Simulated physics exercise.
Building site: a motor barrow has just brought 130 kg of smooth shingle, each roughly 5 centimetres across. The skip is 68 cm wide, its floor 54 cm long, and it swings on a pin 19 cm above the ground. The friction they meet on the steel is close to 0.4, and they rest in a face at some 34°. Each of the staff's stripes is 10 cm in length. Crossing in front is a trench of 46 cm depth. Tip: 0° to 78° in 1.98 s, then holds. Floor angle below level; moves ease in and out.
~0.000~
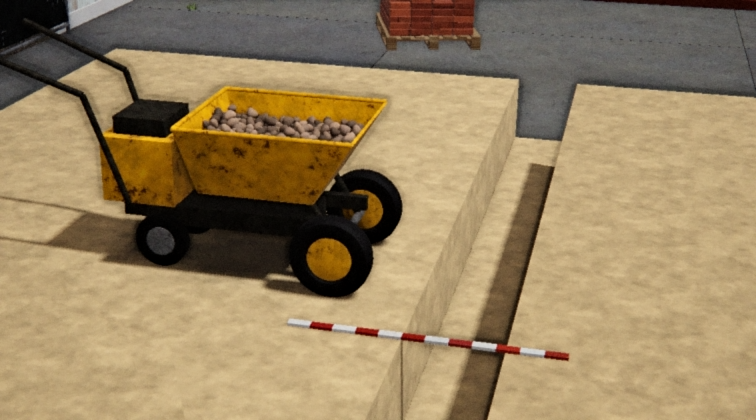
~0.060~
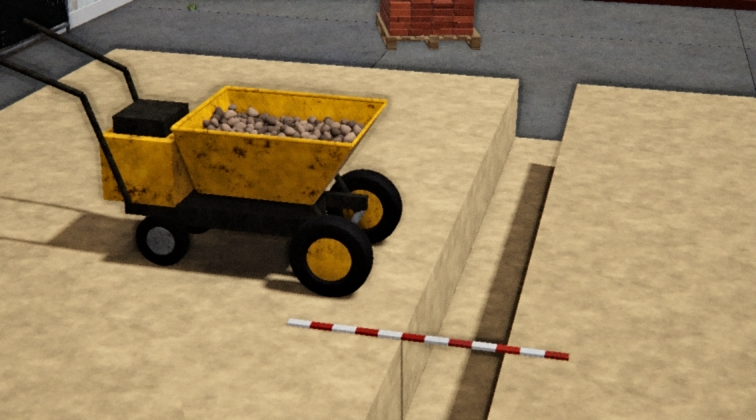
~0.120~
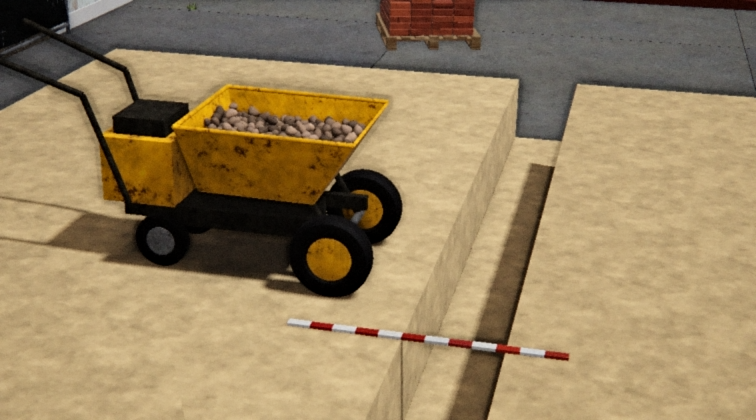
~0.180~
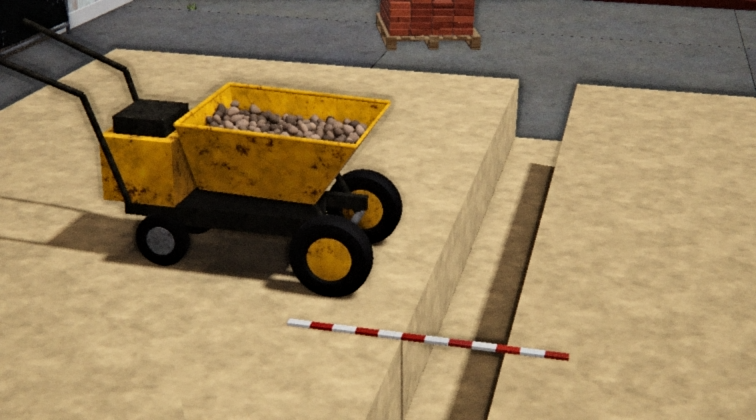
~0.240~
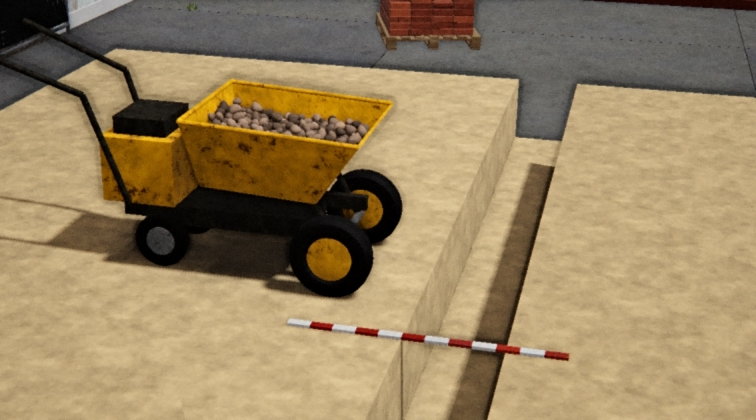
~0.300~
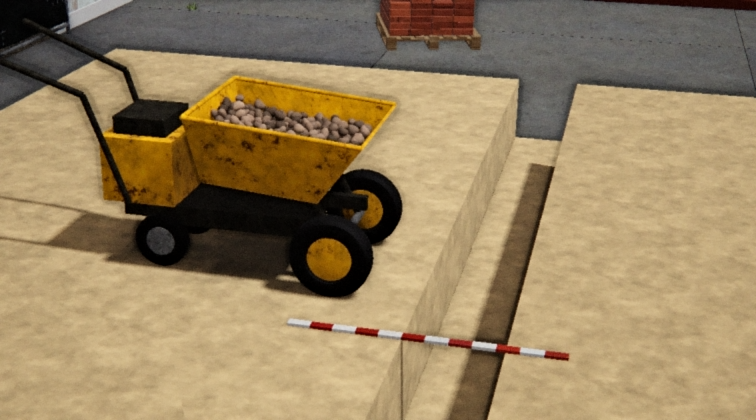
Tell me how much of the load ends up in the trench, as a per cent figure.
Some 80 per cent ends up in the trench.
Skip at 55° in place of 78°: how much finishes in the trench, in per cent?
In that case around 40 percent.
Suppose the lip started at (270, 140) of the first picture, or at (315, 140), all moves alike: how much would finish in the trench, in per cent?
Result: Close to 80 then close to 100 per cent.
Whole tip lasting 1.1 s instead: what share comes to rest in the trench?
Roughly 65 per cent would.
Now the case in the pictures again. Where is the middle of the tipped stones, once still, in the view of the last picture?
Around (492, 356).
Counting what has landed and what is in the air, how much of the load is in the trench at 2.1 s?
55 per cent, give or take.
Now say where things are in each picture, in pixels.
In the first frame, lip at (351, 146), floor tilted 0°, highest stones at (264, 122).
In the second frame, lip at (352, 146), floor tilted 0°, highest stones at (263, 122); the stones move at 0.1 m/s on average.
In the third frame, lip at (353, 146), floor tilted 1°, highest stones at (257, 120); the stones move at 0.1 m/s on average.
In the fourth frame, lip at (355, 147), floor tilted 2°, highest stones at (249, 115); the stones move at 0.2 m/s on average.
In the fifth frame, the skip is at 3°, its lip at (358, 148); the top of the load is at (239, 112); the stones move at 0.2 m/s on average.
In the sixth frame, lip at (361, 149), floor tilted 5°, highest stones at (242, 109); the stones move at 0.3 m/s on average.
After 1.5 s the floor is at 66°; 97 % in the skip, 3 % in the trench; the foremost stones are at (491, 255).
After 2.1 s the floor is at 78°; 28 % in the skip, 54 % in the trench, 18 % past the trench; the foremost stones are at (653, 285).
After 2.4 s the floor is at 78°; 8 % in the skip, 72 % in the trench, 20 % past the trench; the foremost stones are at (711, 287).
After 4.4 s the floor is at 78°; 0 % in the skip, 80 % in the trench, 20 % past the trench; the foremost stones are at (727, 290).
